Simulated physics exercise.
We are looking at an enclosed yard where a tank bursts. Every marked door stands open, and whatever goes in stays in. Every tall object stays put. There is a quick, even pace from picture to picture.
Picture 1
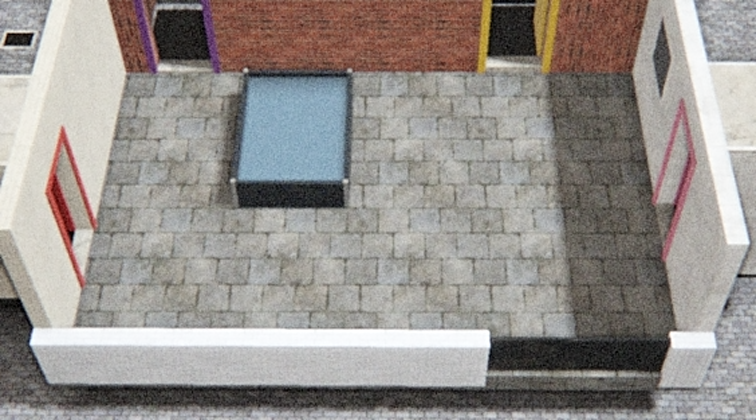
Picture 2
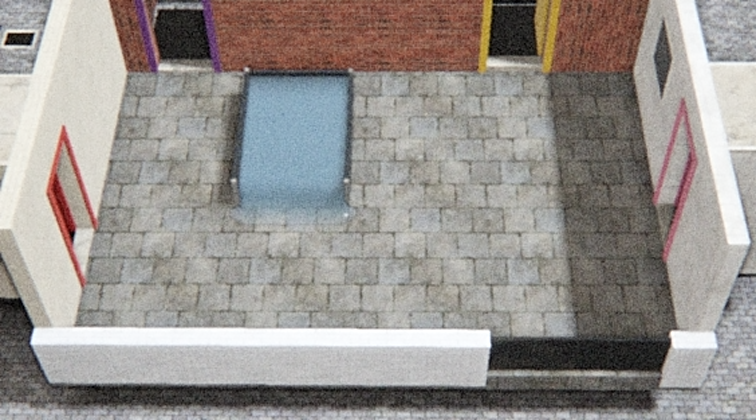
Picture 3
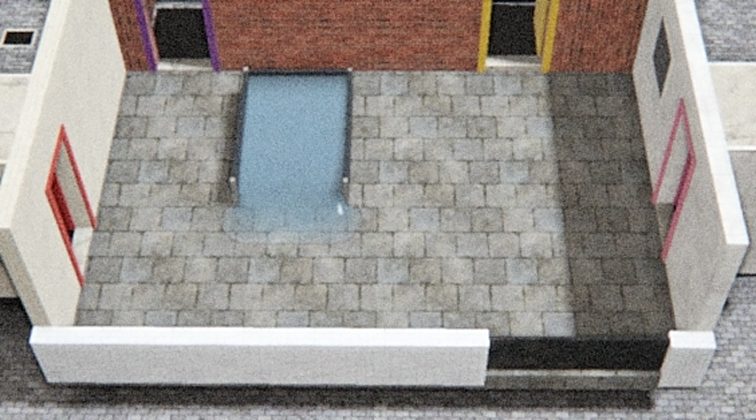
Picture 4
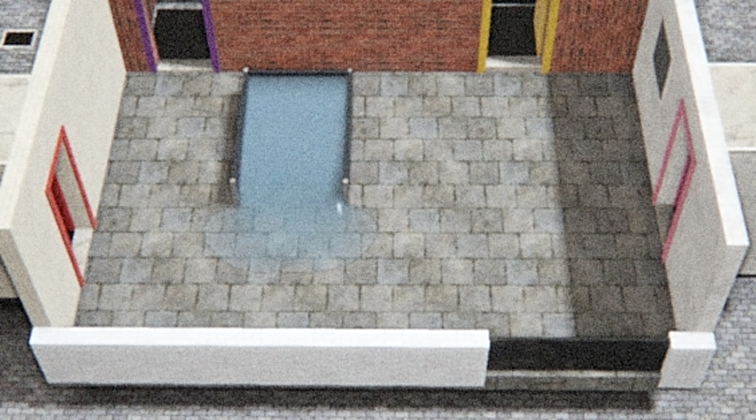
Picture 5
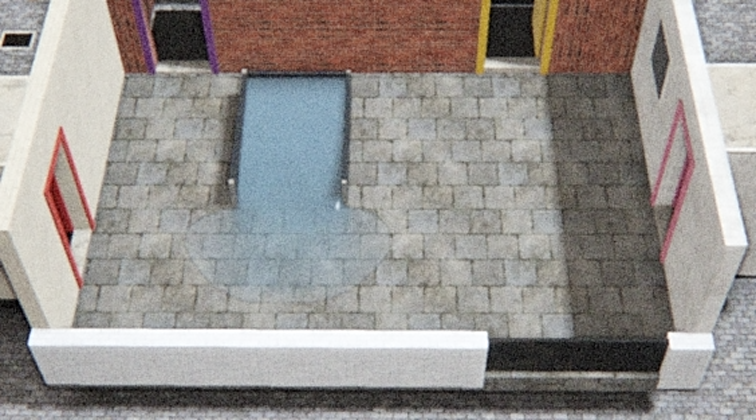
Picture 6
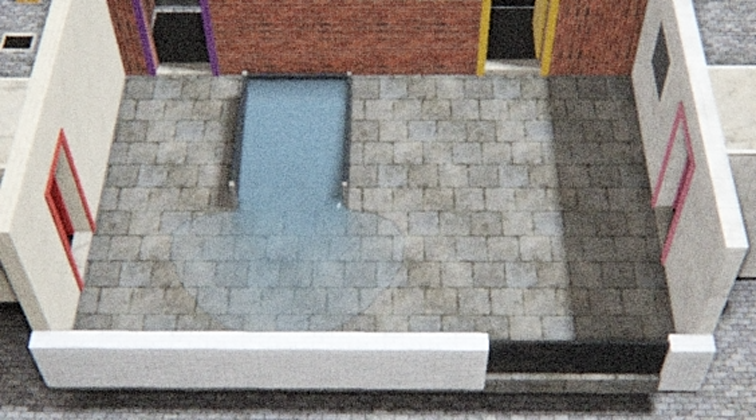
Walled paved yard with a tank of blue water bursting at its front side, the water spreading forward across the stones.
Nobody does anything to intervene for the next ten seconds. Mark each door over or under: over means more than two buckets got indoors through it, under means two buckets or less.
Yellow door - under, purple door - over, pink door - under, red door - over.
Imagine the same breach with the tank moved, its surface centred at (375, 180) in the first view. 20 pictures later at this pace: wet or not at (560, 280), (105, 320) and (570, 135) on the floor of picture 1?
In order: Submerged, submerged, untouched.
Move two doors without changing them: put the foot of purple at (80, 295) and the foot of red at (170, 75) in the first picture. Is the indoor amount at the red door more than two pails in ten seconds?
The red one tops the limit, as far as I can tell.
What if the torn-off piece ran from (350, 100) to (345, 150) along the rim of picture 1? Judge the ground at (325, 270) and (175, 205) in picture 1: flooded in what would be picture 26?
Still dry and Still dry.
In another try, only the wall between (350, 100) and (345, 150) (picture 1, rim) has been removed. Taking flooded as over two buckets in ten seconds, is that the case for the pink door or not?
In that case, pink overshoots.
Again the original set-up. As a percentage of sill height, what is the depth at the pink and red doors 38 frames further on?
Around 130 in a hundred for the first and 200 in a hundred for the second.
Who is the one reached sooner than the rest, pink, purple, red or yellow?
I choose the door marked red.
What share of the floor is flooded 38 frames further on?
I'd estimate some 70 per cent.
A moment on, water covers 20 % of the floor; the yellow door not reached, the purple door not reached, the pink door not reached, the red door not reached.
Next, water covers 30 % of the floor; the yellow door not reached, the purple door not reached, the pink door not reached, the red door not reached.
Then, water covers 40 % of the floor; the yellow door not reached, the purple door not reached, the pink door not reached, the red door wet at the sill, nothing in.
Later, water covers 70 % of the floor; the yellow door not reached, the purple door under two buckets in, the pink door under two buckets in, the red door over two buckets in.
In the end, water covers 90 % of the floor; the yellow door wet at the sill, nothing in, the purple door over two buckets in, the pink door under two buckets in, the red door over two buckets in.
